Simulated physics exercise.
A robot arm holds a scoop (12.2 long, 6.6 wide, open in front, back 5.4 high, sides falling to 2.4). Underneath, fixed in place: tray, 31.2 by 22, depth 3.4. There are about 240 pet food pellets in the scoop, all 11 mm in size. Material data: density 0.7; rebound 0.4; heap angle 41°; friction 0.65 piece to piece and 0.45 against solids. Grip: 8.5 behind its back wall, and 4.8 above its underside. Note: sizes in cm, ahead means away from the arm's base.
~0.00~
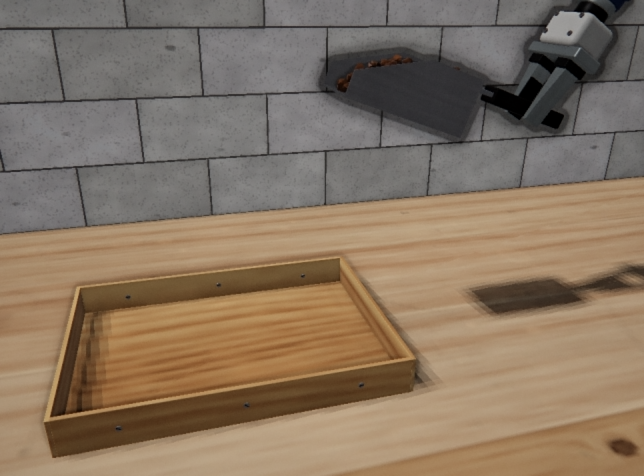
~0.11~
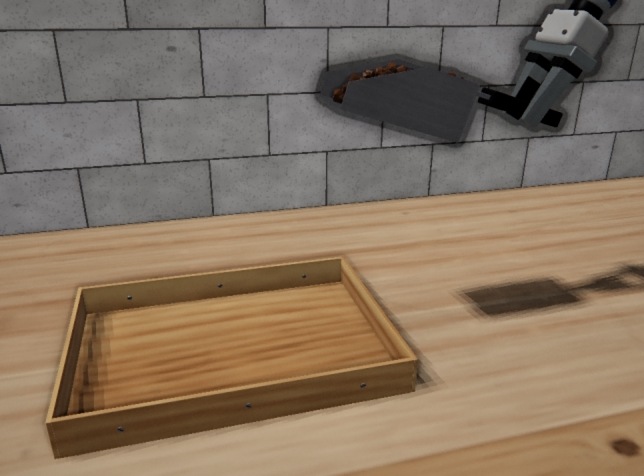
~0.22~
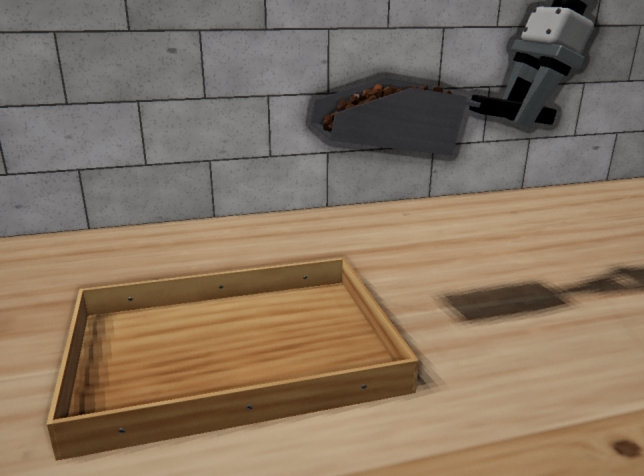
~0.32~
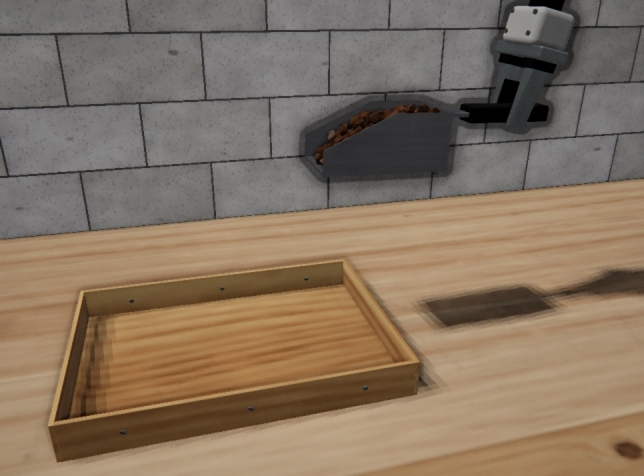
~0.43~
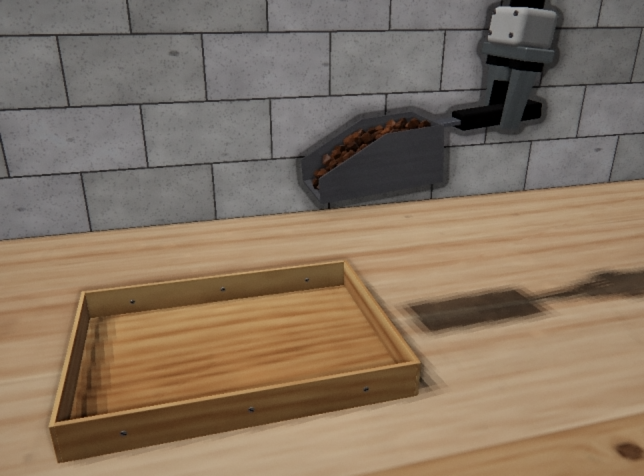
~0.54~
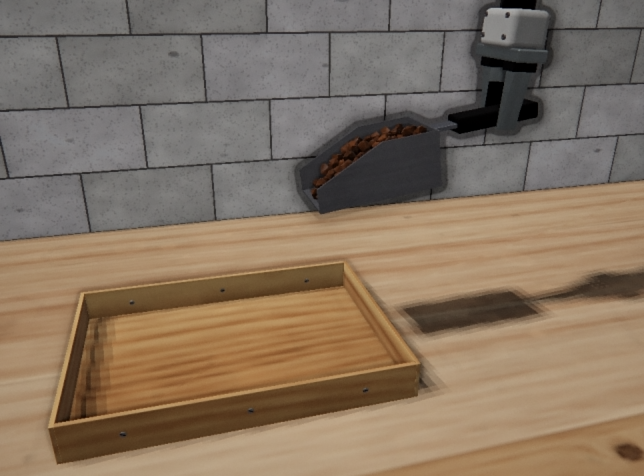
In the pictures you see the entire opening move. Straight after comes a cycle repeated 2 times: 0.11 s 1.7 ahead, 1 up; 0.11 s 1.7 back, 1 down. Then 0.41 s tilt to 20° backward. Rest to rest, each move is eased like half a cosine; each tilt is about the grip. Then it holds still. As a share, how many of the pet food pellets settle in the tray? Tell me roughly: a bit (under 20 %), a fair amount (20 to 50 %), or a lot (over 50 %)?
A fair amount, between 20 and 50 %.
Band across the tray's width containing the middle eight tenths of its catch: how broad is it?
About 14 cm.
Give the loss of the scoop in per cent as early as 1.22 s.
Close to 30 per cent of the load is out at that point.
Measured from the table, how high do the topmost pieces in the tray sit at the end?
Max height above table: Approx. 1.5 cm.
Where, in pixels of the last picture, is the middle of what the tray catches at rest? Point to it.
(258, 345).
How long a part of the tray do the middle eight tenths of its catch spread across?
The stretch is around 12 cm.
After 0.88 s, tilted 8° forward, highest piece 23 above the table; 202 on the scoop, 24 in the tray, 9 in flight or on a rim.
After 1.22 s, tilted 10° backward, highest piece 27 above the table; 168 on the scoop, 63 in the tray, 4 in flight or on a rim.
After 1.59 s, tilted 20° backward, highest piece 29 above the table; 168 on the scoop, 67 in the tray.
After 2.64 s, tilted 20° backward, highest piece 29 above the table; 168 on the scoop, 67 in the tray.
In the end, 168 on the scoop, 67 in the tray. That is 29 % in the tray.
